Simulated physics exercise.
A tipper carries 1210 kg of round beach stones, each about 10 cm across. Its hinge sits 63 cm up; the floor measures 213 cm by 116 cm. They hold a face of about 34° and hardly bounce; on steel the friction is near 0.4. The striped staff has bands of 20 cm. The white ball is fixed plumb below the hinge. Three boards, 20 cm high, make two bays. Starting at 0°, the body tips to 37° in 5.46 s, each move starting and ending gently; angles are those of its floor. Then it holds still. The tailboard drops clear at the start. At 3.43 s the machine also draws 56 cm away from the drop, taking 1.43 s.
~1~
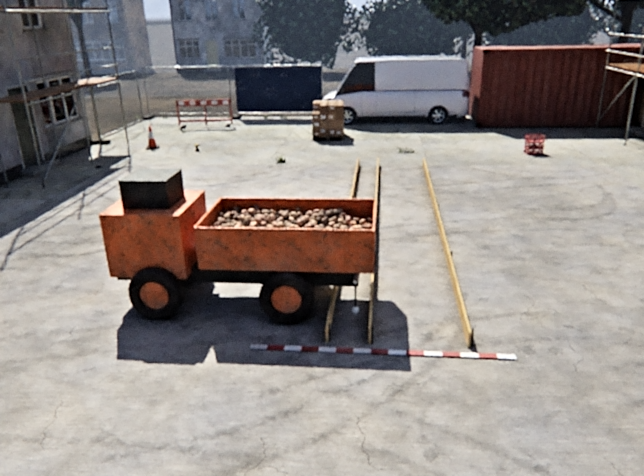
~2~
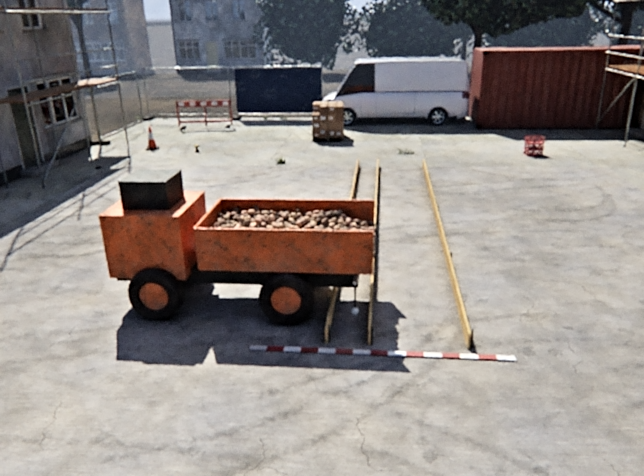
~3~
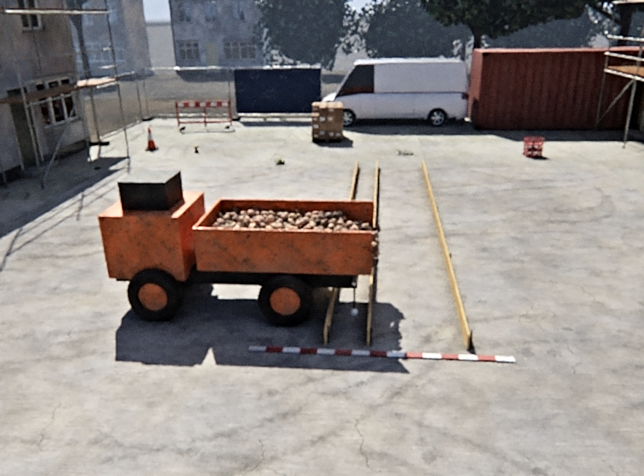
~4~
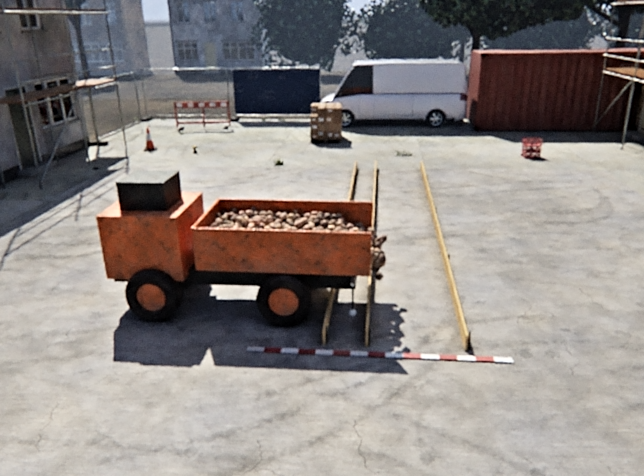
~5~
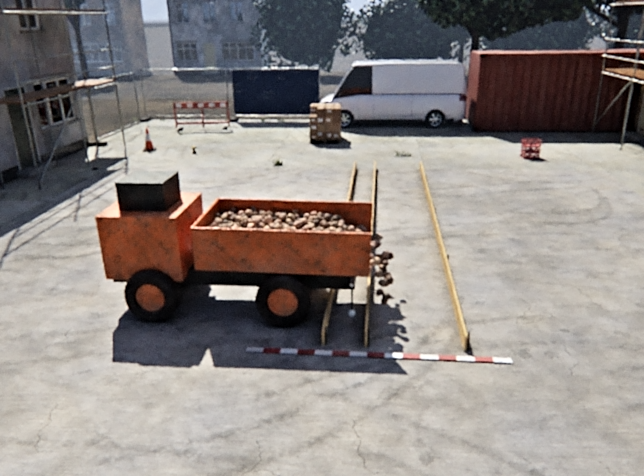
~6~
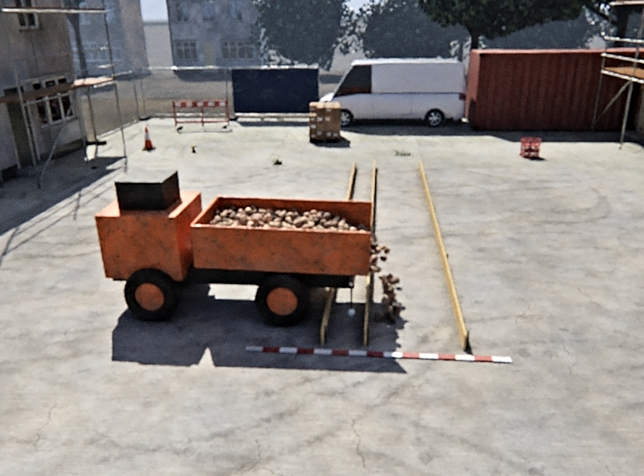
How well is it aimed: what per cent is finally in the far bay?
Some 80 per cent of it.
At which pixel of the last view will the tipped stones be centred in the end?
Around (399, 297).
A little later the floor is at 31°; 19 % in the body, 4 % in the near bay, 76 % in the far bay; the foremost stones are at (460, 290).
Then the floor is at 37°; 0 % in the body, 17 % in the near bay, 82 % in the far bay, 1 % past the last board; the foremost stones are at (481, 300).
Later still the floor is at 37°; 0 % in the body, 17 % in the near bay, 82 % in the far bay, 1 % past the last board; the foremost stones are at (481, 300).
In the end the floor is at 37°; 0 % in the body, 17 % in the near bay, 82 % in the far bay, 1 % past the last board; the foremost stones are at (481, 300).
